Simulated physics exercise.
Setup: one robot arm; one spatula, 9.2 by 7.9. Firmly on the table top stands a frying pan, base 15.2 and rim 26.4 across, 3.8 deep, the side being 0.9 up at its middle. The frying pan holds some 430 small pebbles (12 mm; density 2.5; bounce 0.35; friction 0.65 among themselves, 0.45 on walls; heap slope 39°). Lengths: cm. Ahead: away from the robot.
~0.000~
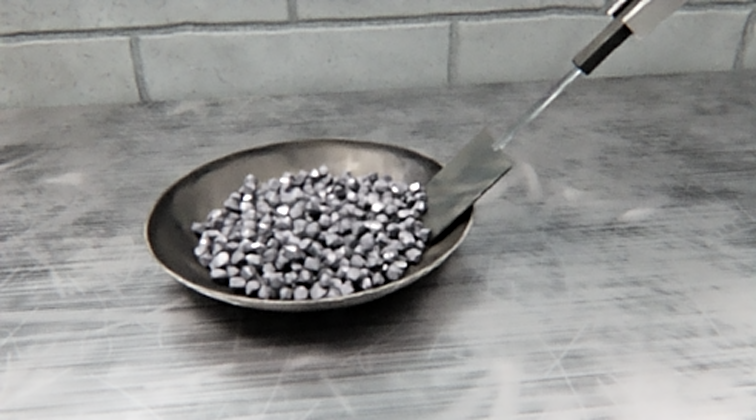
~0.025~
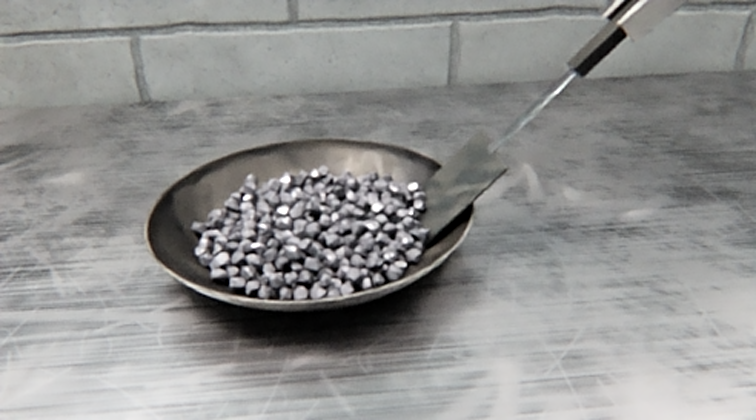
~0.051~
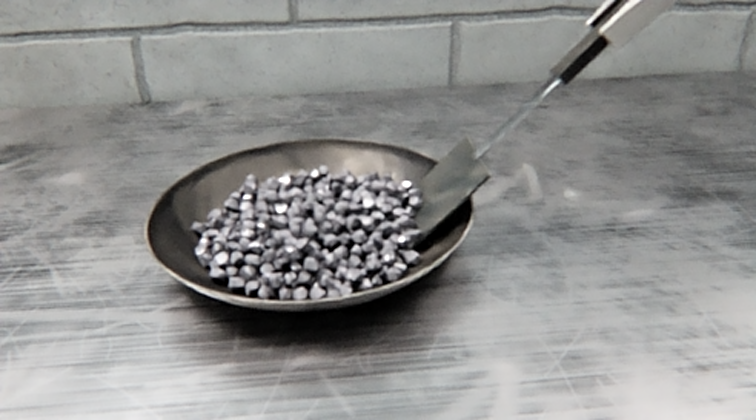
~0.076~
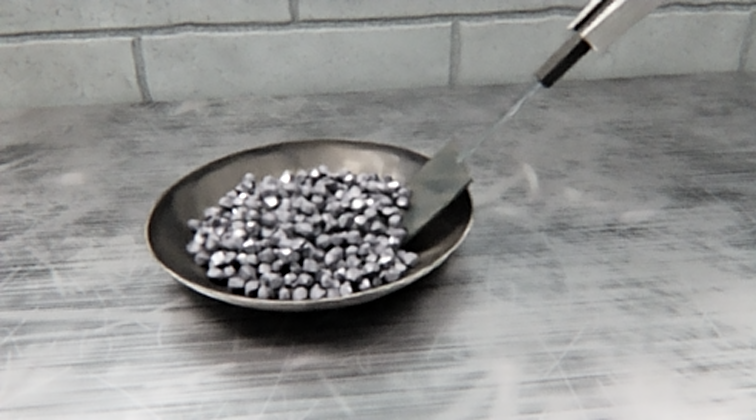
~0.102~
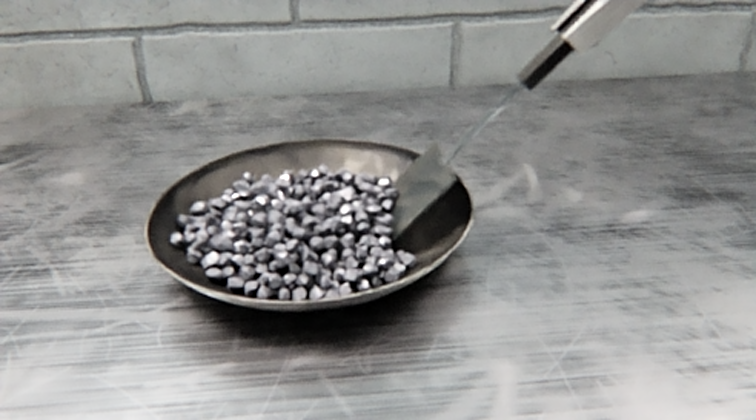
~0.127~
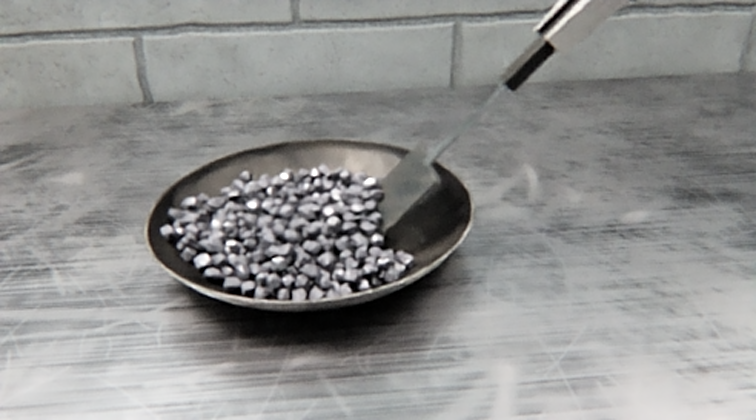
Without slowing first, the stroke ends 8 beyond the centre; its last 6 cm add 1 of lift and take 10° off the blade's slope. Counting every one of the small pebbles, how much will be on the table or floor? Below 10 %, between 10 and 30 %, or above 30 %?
Between 10 and 30 %.
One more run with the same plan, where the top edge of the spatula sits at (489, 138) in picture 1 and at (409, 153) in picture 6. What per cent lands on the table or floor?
Around 20 per cent finishes on the table or floor.
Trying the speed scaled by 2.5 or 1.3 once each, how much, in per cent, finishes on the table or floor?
Roughly 30 percent for the first try, 20 percent for the second.
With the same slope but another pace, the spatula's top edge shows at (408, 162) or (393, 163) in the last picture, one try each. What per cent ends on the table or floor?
Around 15 per cent, then around 15 per cent.
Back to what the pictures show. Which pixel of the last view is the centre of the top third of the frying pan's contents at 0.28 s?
About pixel (199, 211).
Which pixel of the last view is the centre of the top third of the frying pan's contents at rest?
I'd say around pixel (201, 211).
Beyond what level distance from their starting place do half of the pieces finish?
The figure is about 8 cm.
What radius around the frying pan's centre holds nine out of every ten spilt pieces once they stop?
About 20 cm from the centre.
By 0.20 s, sloping 46°, highest piece 5 above the table; 433 in the frying pan.
By 0.28 s, sloping 41°, highest piece 6 above the table; 420 in the frying pan, 3 on the table or floor, 10 on the blade or in flight.
By 0.52 s, sloping 36°, highest piece 6 above the table; 358 in the frying pan, 75 on the table or floor.
By 1.57 s, sloping 36°, highest piece 6 above the table; 357 in the frying pan, 76 on the table or floor.
Final count, 357 in the frying pan, 76 on the table or floor. That is 18 % on the table or floor.
